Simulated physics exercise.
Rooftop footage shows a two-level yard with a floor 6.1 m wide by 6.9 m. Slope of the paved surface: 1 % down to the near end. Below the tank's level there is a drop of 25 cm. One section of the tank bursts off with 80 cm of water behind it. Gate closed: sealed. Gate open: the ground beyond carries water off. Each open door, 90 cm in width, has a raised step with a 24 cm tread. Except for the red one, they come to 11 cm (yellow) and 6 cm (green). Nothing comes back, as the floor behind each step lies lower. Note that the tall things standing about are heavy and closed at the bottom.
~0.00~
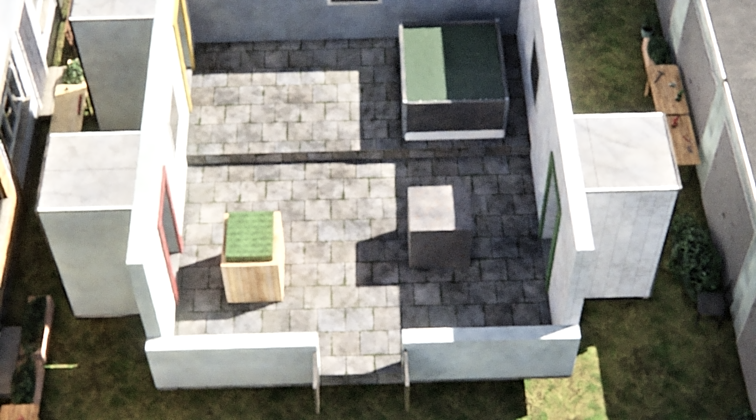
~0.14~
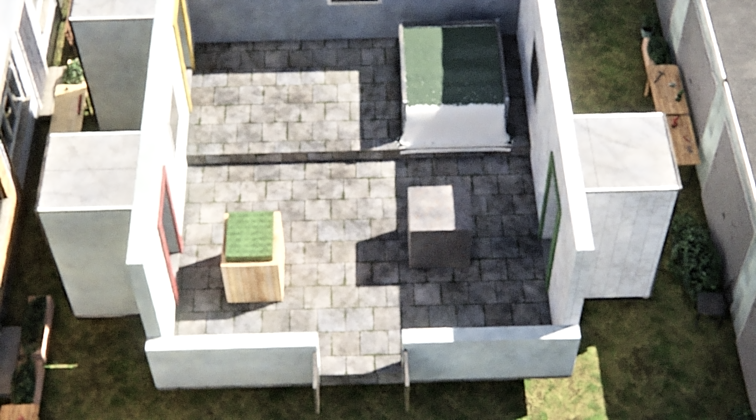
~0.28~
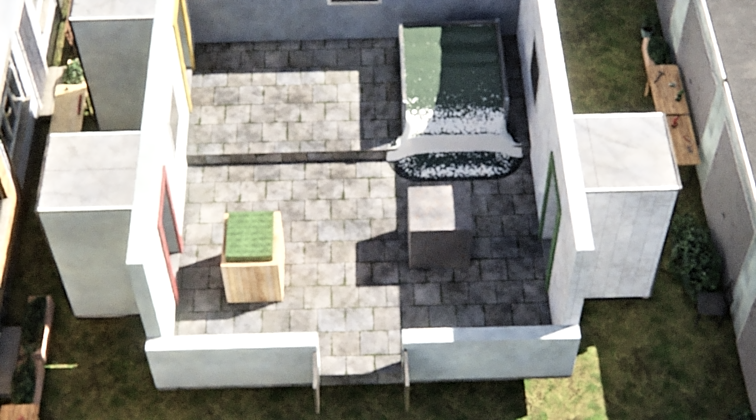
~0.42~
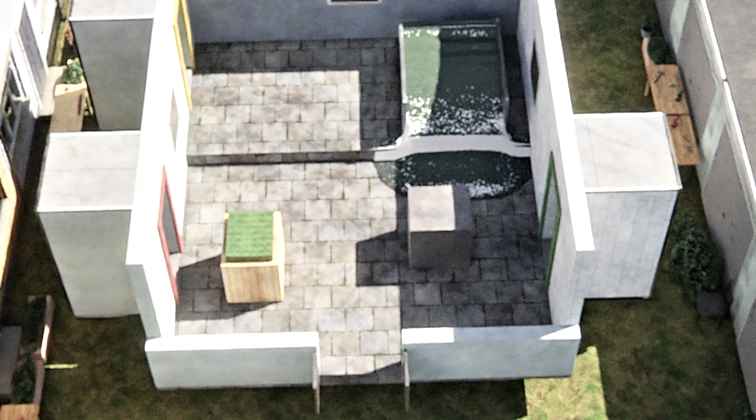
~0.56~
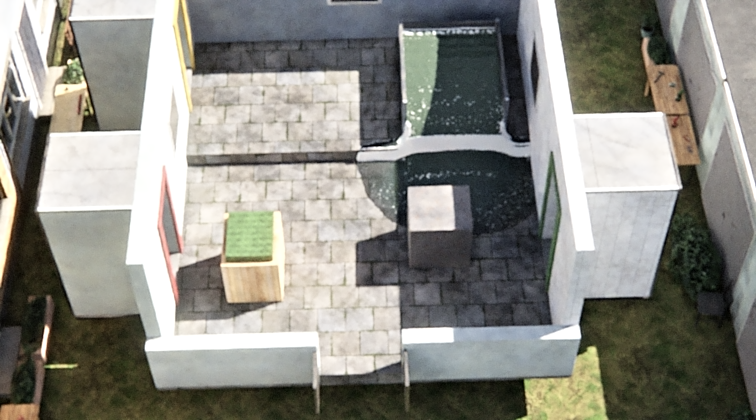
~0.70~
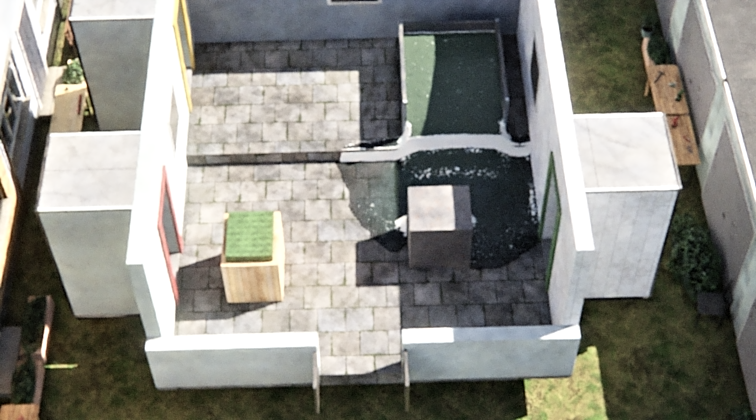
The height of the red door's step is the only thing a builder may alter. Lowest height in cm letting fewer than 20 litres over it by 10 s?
About 13.5 centimetres.
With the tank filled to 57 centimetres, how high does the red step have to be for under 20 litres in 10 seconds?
Around 8.5 cm high.
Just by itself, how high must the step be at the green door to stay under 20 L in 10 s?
The green one would have to be about 26 cm high.
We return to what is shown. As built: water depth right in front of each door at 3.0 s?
Depth at red 8 cm, at yellow 0 cm, at green 16 cm.
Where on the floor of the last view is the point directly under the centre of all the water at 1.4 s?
Approximately (454, 164).
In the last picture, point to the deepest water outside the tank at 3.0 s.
Around pixel (548, 355).
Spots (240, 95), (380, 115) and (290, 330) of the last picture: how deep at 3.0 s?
Taking the spots in order: About 0, 0 and 6 centimetres.
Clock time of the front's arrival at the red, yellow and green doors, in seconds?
Red 2.6 s, yellow not in the 10 s, green 0.8 s.
After 1.4 s water covers 30 % of the floor, deepest (56 cm) near (548, 355); it has not reached the red door.
After 3.0 s water covers 60 % of the floor, deepest (37 cm) near (548, 355); 8 cm at the red door, 4 litres in over its 5 cm step.
After 10.0 s water covers 65 % of the floor, deepest (14 cm) near (434, 358); 8 cm at the red door, 140 litres in over its 5 cm step.
At the red door as built, the water arrived by 2.6 s and peaked near 15 cm at 6.2 s.
Run again over the same 10 s with other heights there, 32 litres in over 11.5 cm, 10 litres over 15.5 cm. The limit of 20 litres is kept from about 13.5 cm up.
